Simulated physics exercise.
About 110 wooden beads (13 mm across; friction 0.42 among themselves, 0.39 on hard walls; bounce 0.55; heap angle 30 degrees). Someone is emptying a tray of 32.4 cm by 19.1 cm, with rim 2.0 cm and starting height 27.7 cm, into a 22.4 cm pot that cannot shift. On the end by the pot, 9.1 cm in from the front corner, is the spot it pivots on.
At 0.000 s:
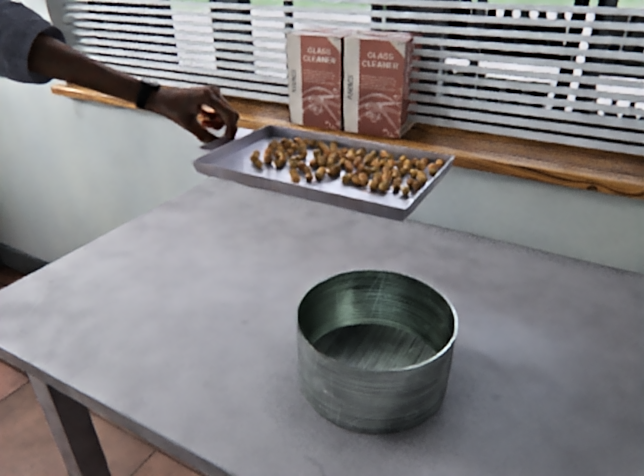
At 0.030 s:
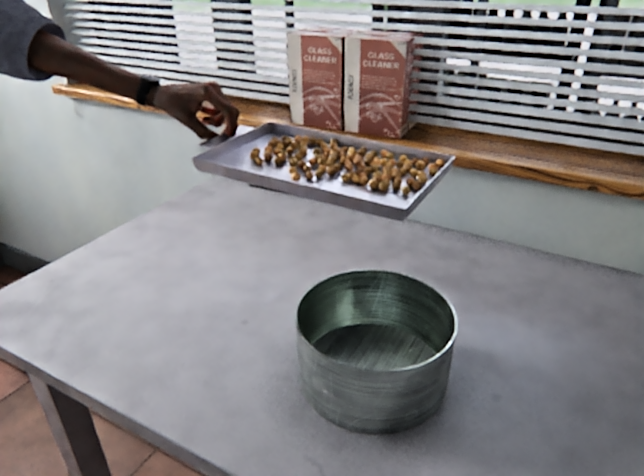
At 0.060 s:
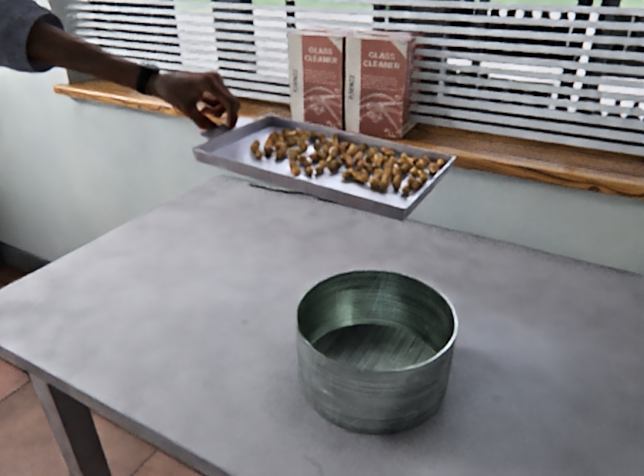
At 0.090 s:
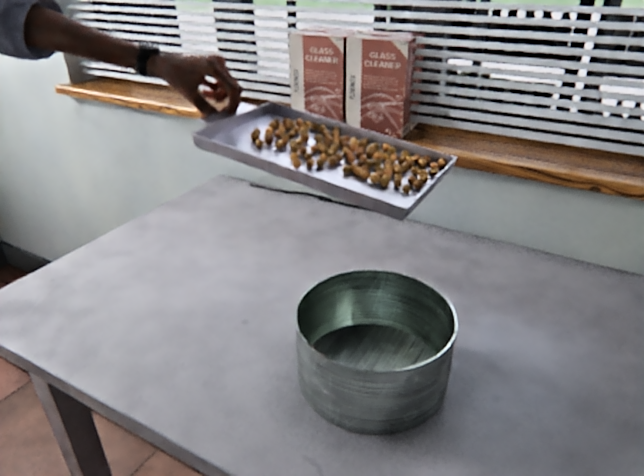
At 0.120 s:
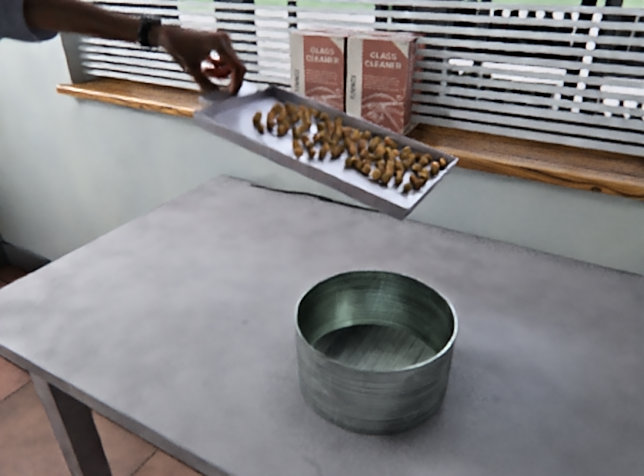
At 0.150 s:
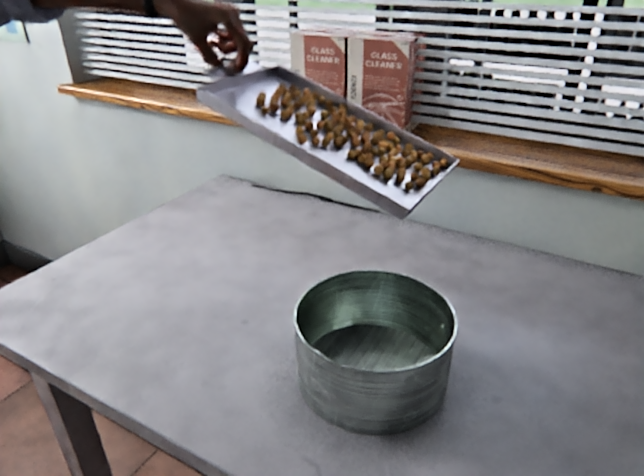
The clip shows a hand at upper left raising one end of a shallow tray of small brown pieces, slanting it down to the right, above a gray table with a round metal pot and two boxes behind.
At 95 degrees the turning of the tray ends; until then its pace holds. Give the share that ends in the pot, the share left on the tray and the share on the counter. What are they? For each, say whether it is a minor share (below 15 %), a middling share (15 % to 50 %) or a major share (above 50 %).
As I see it, pot: A little; tray: A little; counter: The main mass.
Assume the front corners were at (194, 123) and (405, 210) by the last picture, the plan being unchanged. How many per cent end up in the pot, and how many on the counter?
You'd end with pot at 35 and counter at 65.
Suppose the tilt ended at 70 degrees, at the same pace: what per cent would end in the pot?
0 percent.
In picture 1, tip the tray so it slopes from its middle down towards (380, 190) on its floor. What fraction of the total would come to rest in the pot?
My best guess is some 30 per cent.
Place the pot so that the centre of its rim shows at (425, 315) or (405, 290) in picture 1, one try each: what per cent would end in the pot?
Near 40 and 25 percent, one try each.
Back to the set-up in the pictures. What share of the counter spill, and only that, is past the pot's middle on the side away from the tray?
About 100 percent of the spill.
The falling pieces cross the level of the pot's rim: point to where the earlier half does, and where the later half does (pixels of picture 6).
The first half passes near (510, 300) and the second half near (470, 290).
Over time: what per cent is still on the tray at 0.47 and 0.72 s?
Roughly 100 then 10.
After 0.34 s, tilt 59 degrees; the tray holds 100 %, the pot 0 %.
After 0.47 s, tilt 86 degrees; the tray holds 100 %, the pot 0 %.
After 0.72 s, tilt 95 degrees; the tray holds 10 %, the pot 0 %.
In the end, at 2.0 s, pot 5 %, tray 0 %, counter 95 %.
